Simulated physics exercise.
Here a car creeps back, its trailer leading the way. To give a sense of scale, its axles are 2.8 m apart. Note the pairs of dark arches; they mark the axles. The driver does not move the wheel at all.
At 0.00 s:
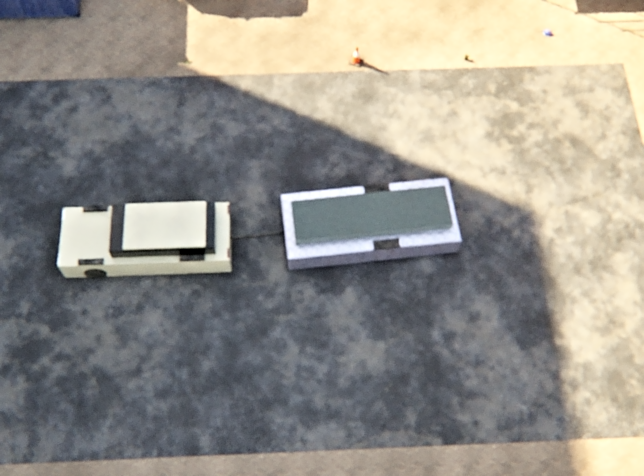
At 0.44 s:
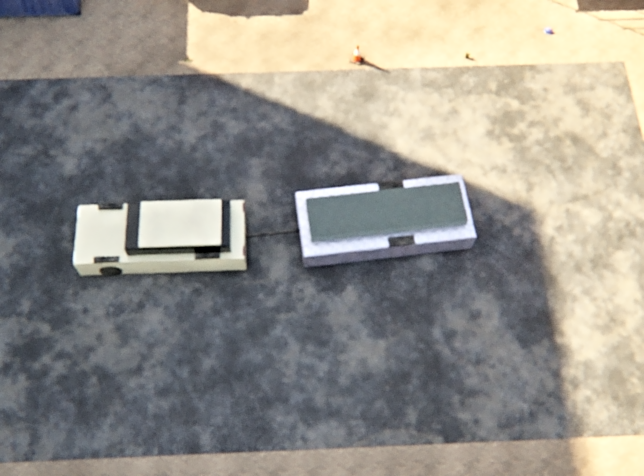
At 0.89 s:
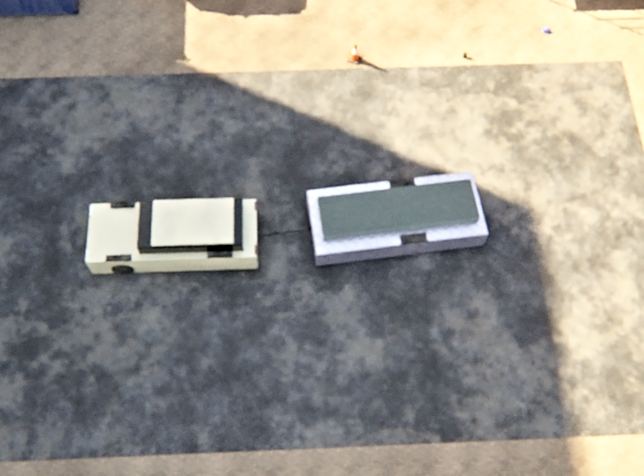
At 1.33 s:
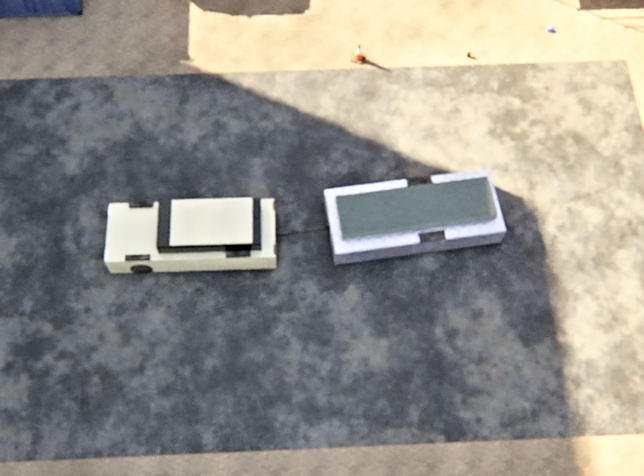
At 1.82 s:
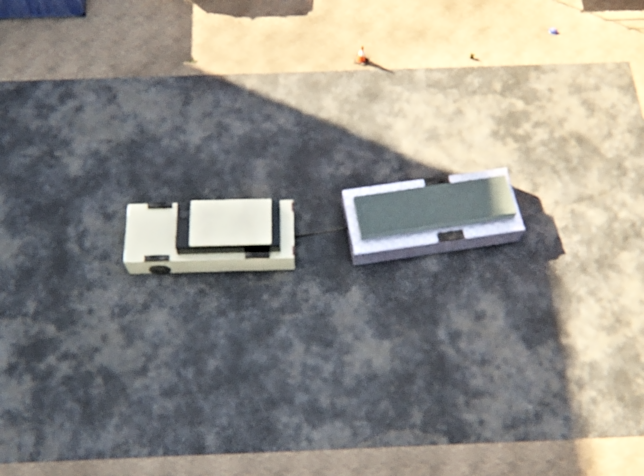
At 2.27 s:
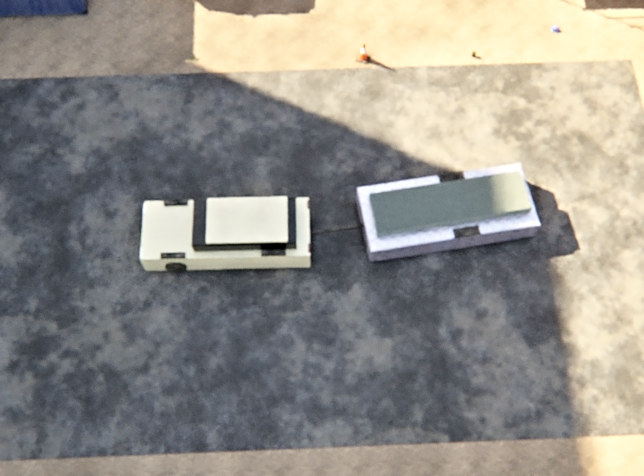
A cream car slowly backing to the right across dark mottled ground, pushing a white trailer that tilts slightly as it goes.
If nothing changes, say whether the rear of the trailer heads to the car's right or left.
Tail goes right.
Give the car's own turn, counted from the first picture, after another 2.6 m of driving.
Heading change: Around 2°.
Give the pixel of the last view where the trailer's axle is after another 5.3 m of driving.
Roughly pixel (615, 156).
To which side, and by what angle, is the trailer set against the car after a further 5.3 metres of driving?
Angle: Near 35 degrees, on the car's right.
Then, 5.2 s in, the tail is 17° to the car's right, the car has turned 2° and the trailer's axle is at (545, 186) of the last picture.
Then, 8.1 s in, the tail is 33° to the car's right, the car has turned 3° and the trailer's axle is at (615, 156) of the last picture.
Then, 11.1 s in, the tail is 60° to the car's right, the car has turned 4° and the trailer's axle is out of the picture; it has jack-knifed.
